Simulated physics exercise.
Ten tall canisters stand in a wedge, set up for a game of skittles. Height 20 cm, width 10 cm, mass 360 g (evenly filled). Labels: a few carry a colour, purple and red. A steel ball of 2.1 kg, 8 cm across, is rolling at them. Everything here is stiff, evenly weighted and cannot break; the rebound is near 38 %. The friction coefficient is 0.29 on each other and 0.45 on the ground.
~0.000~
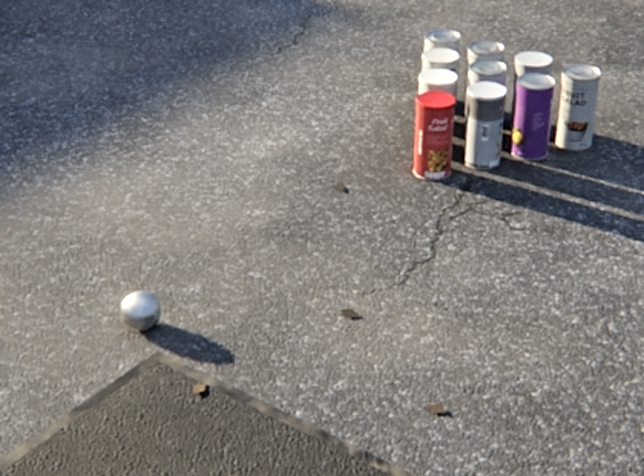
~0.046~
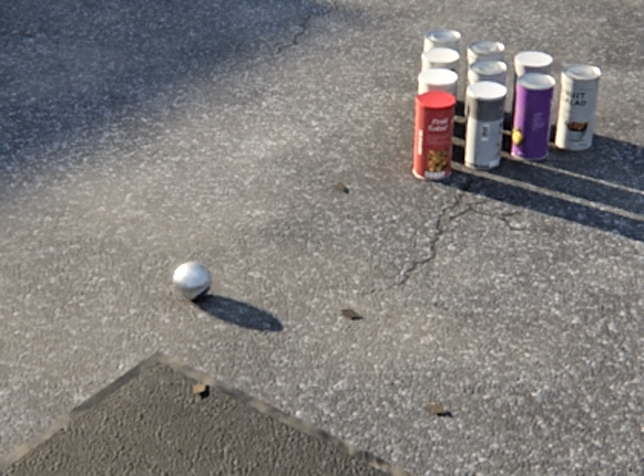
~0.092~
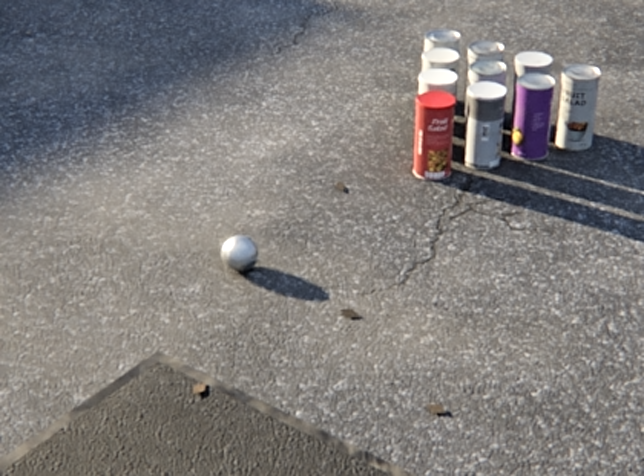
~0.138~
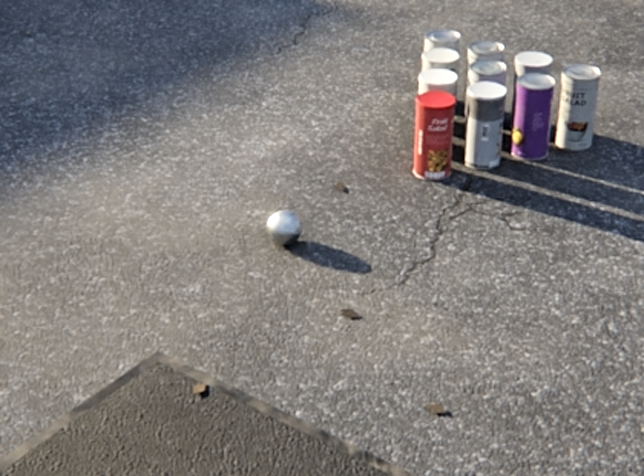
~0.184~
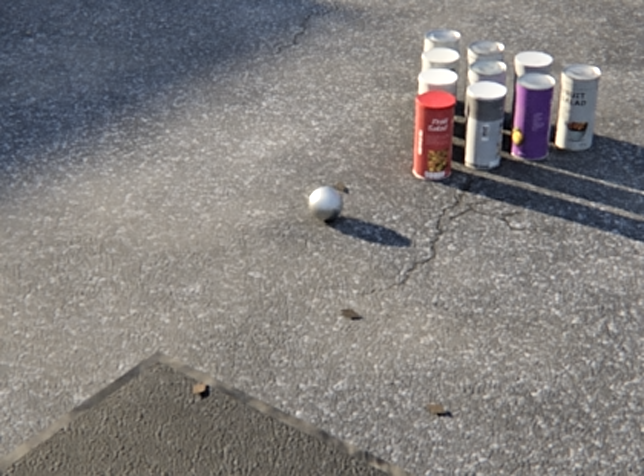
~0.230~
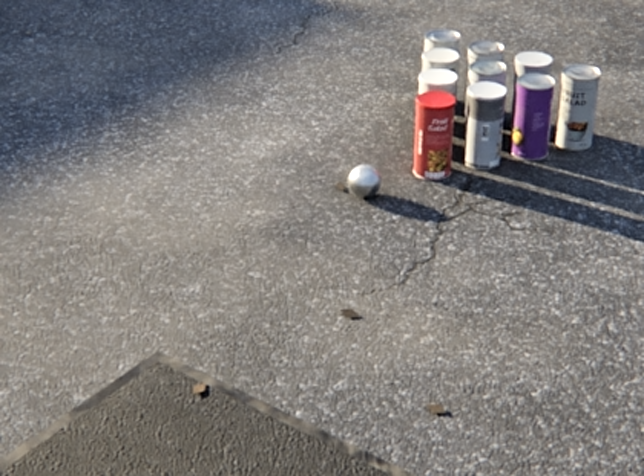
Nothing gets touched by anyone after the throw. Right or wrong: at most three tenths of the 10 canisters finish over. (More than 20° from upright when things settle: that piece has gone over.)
Wrong.
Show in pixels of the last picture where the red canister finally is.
Near (471, 192).
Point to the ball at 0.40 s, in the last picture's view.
Check around pixel (458, 122).
After 0.40 s, ball still moving; 1 of the 10 canisters over; red canister 13° from how it stood; purple canister 6° from how it stood.
After 0.64 s, ball still moving; 4 of the 10 canisters over; red canister 9° from how it stood; purple canister 41 mm from its place.
After 1.16 s, ball still moving; 5 of the 10 canisters over; red canister 68° from how it stood; purple canister 43 mm from its place.
After 1.88 s, ball still moving; 5 of the 10 canisters over; red canister lying flat; purple canister 43 mm from its place.
In the end (2.2 s), ball rolling away; 5 of the 10 canisters over; red canister lying flat; purple canister 43 mm from its place. That is 50 per cent. From the last view, middles, red canister near (471, 192), purple canister near (546, 114).
